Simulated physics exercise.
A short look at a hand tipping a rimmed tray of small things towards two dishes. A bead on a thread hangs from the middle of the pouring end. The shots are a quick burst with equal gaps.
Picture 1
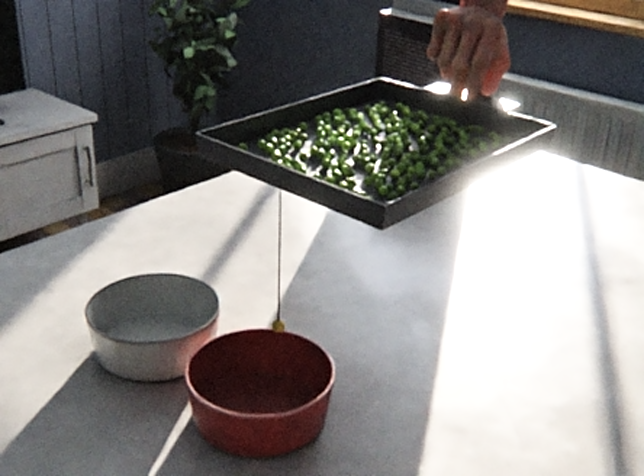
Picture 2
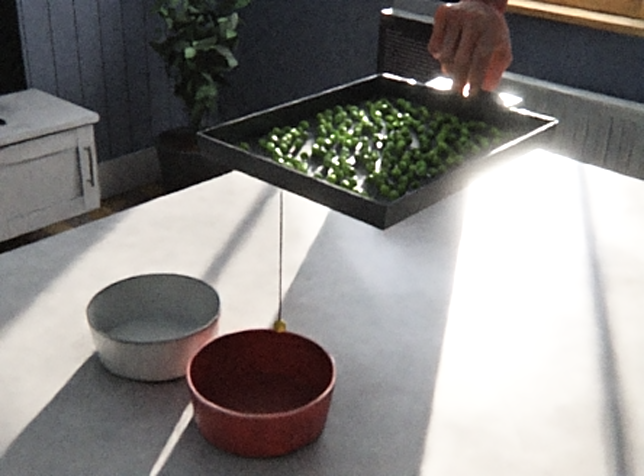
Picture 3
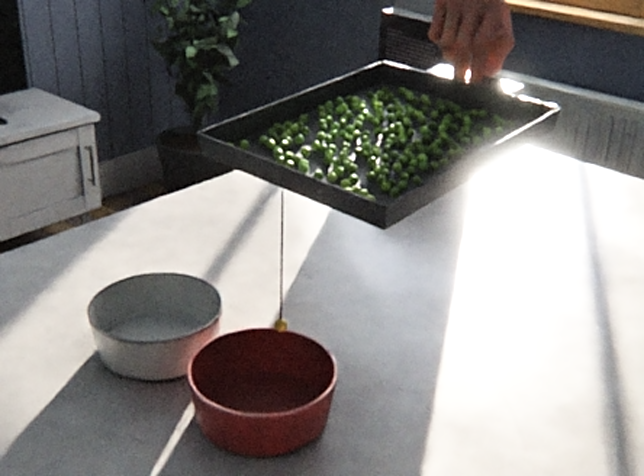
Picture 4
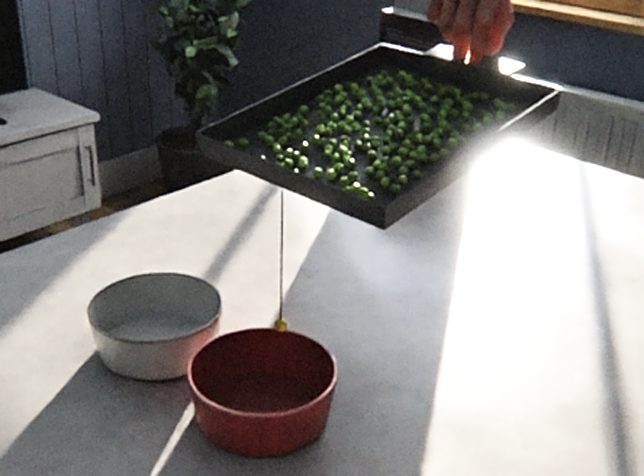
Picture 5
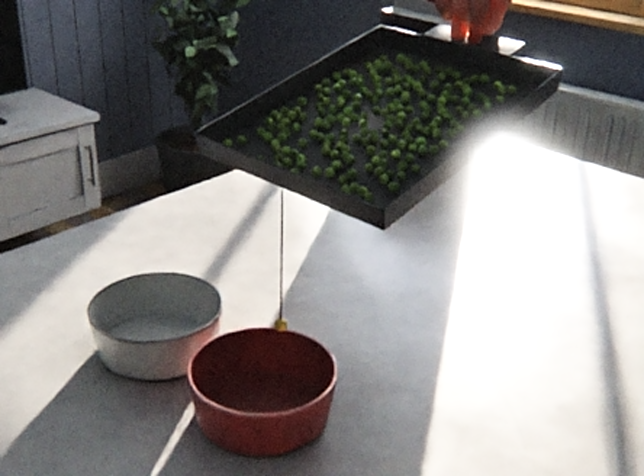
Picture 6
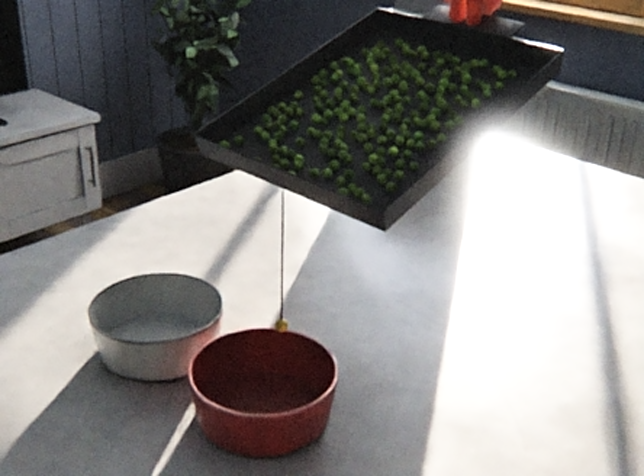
A hand raises the far end of a tray of green peas, steadily tilting it.
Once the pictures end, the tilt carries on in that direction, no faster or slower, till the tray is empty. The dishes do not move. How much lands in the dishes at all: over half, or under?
They take more than half between them.
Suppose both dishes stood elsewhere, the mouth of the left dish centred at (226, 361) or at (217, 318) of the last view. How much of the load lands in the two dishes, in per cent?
Near 80 % and 60 %.
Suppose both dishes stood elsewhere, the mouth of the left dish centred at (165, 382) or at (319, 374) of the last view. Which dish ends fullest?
At the first place the left-hand dish, at the second the left one.
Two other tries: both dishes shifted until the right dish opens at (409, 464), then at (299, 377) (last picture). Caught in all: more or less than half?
At the first place most of it, at the second above a half.
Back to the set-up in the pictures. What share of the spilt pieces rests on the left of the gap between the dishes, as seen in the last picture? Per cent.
It comes to 50 per cent or so.
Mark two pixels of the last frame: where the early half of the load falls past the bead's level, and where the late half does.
The first part at (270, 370); the rest at (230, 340).
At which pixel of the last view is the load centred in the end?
Close to (247, 425).
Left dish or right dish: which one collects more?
Fuller: The dish on the right.
Shortly afterwards, tray tipped steeply; all but a few on the tray; a little in the air.
Next, tray tipped right over; the bulk on the tray; a little in the right dish; only a few outside both; a little in the air.
Some moments later, tray tipped past a quarter turn; near half in the right dish; a little in the left dish; near a third outside both.
In the end, tray tipped past a quarter turn; near half in the right dish; a little in the left dish; near a third outside both.
